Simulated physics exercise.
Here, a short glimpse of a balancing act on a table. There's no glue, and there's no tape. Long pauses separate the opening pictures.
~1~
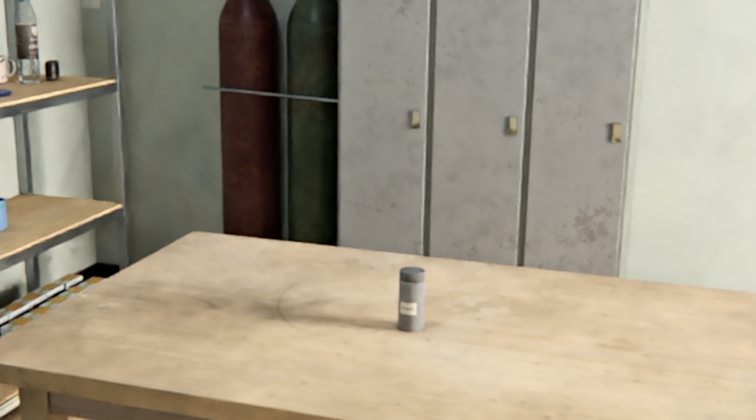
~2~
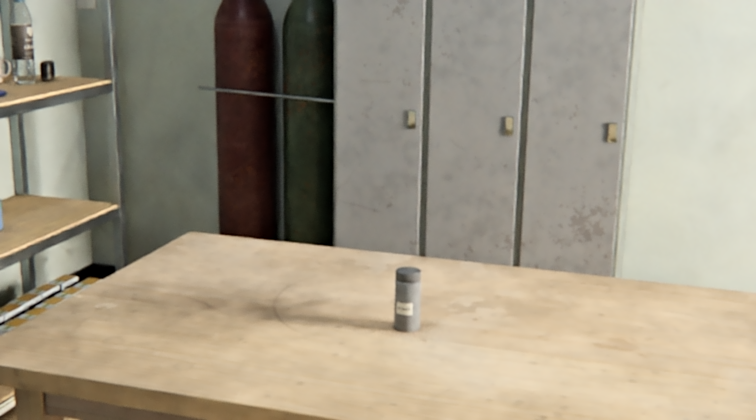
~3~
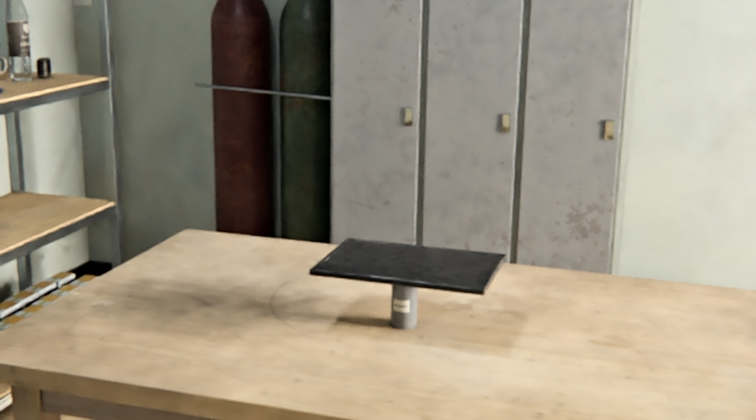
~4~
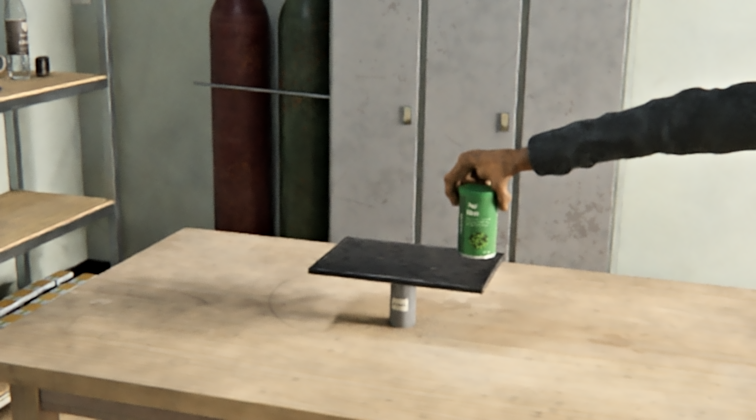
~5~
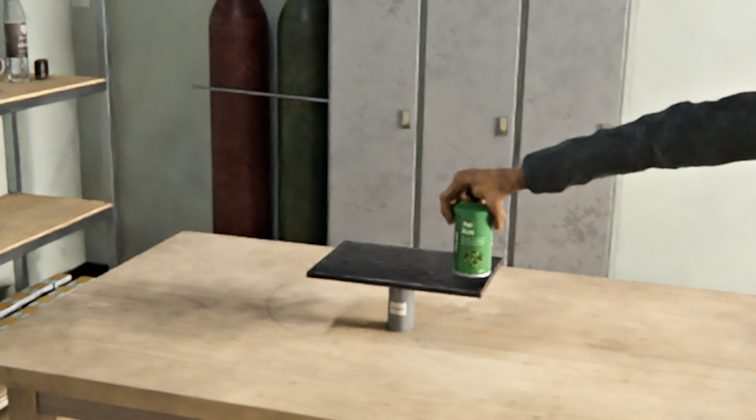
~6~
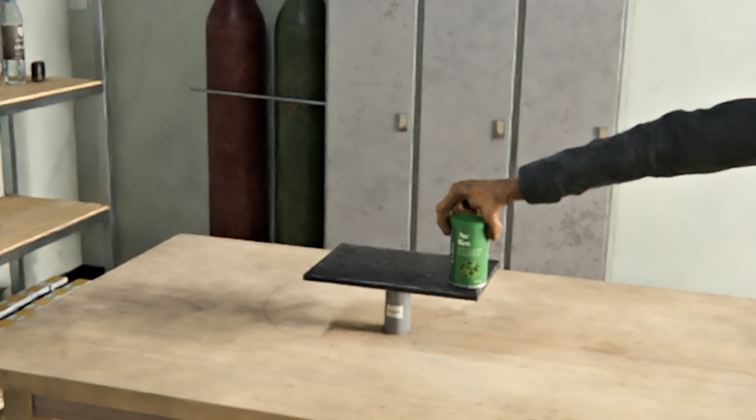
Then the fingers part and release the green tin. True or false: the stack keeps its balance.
False.
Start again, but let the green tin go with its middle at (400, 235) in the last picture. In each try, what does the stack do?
Well, it survives then.
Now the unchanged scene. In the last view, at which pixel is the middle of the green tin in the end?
In the final view it sits at roughly (517, 334).
Then, 0.40 s on from there, green tin now fallen; black lid turned 56° from how it was put; grey shaker turned 11° from how it was put.
Then, 0.70 s on from there, black lid now fallen; grey shaker on its side.
In the end, fallen, grey shaker, green tin and black lid. At the end, from the last picture's camera, green tin near (516, 334). The stack gives way.
